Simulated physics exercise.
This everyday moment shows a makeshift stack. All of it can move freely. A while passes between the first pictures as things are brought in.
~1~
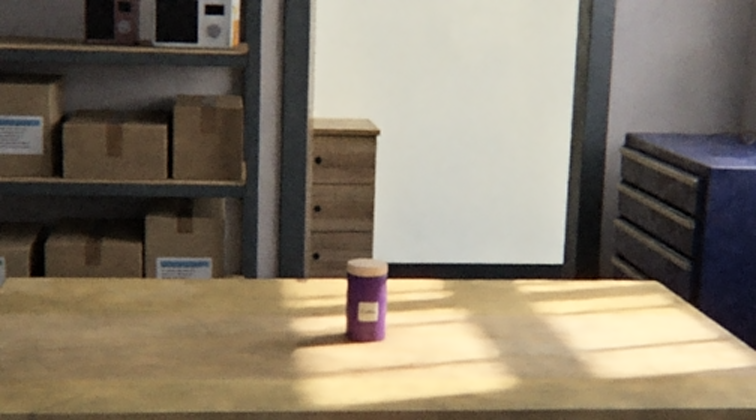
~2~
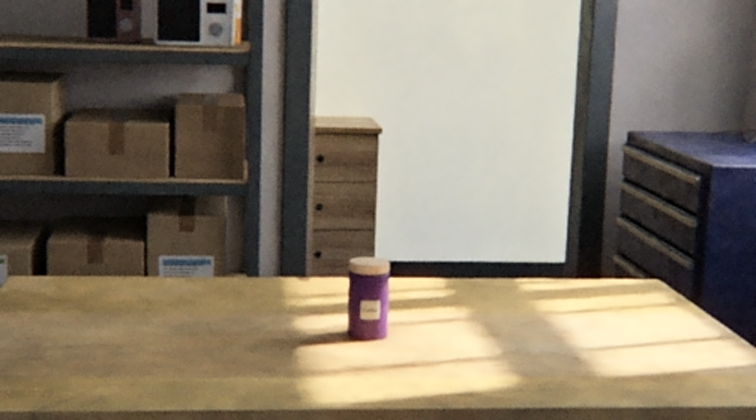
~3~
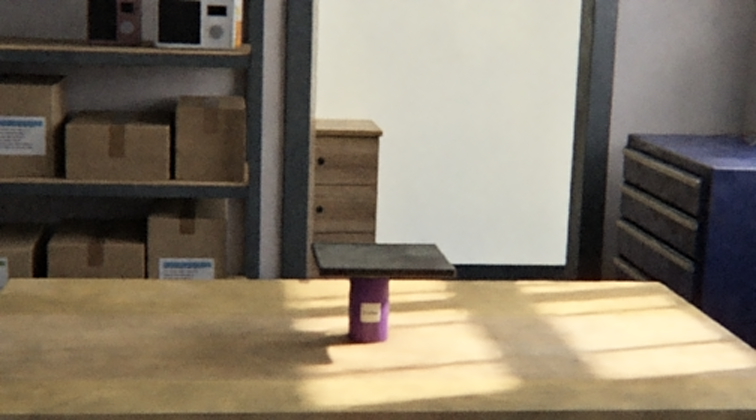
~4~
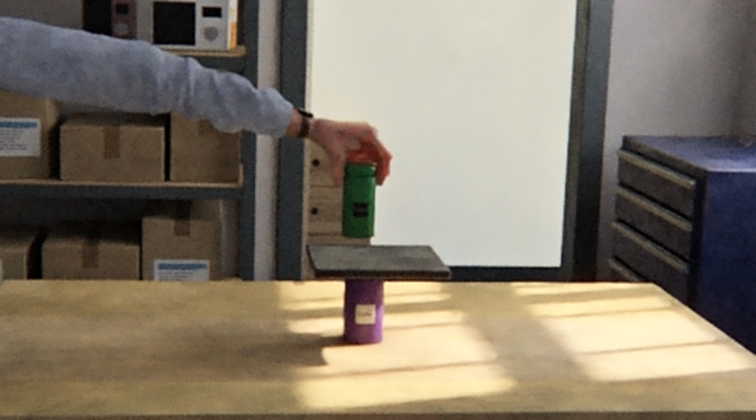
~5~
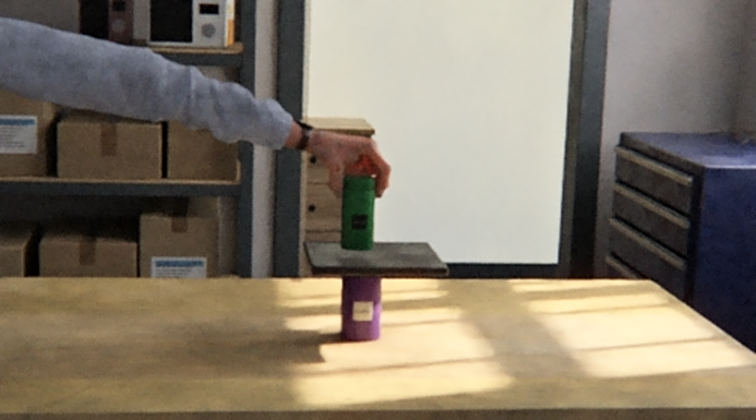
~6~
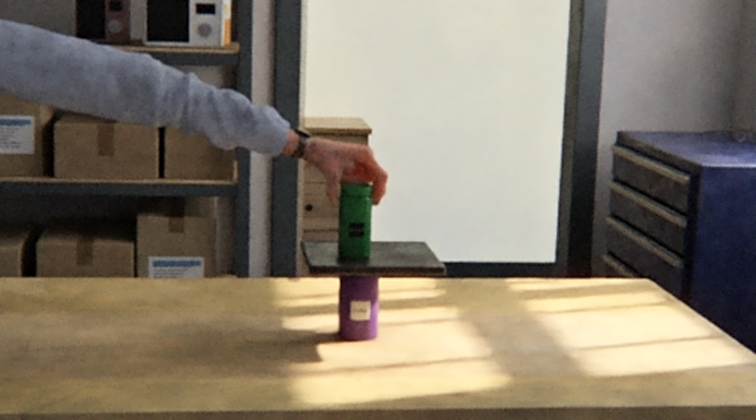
A storage room with a pale wooden table is seen from the front at about table height, with boxes on shelves at left, a bright panel behind and a blue drawer cabinet at right. A purple jar with a light lid stands mid-table in patches of sunlight, then a dark flat slab appears on top. A sleeved arm from the left lowers a green jar onto the slab, while the view shifts very slightly.
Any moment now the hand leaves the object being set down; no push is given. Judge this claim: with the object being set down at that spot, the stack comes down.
The claim is wrong.
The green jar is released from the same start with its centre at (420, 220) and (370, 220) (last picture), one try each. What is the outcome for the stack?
First release - toppled; second release - upright.
Then, 0.30 s past the last view, nothing moves.
Then, 0.70 s past the last view, green jar resting near (355, 221).
Finally, all 3 still in place. Final places as the last picture's camera would see them, green jar near (355, 221). The stack holds.
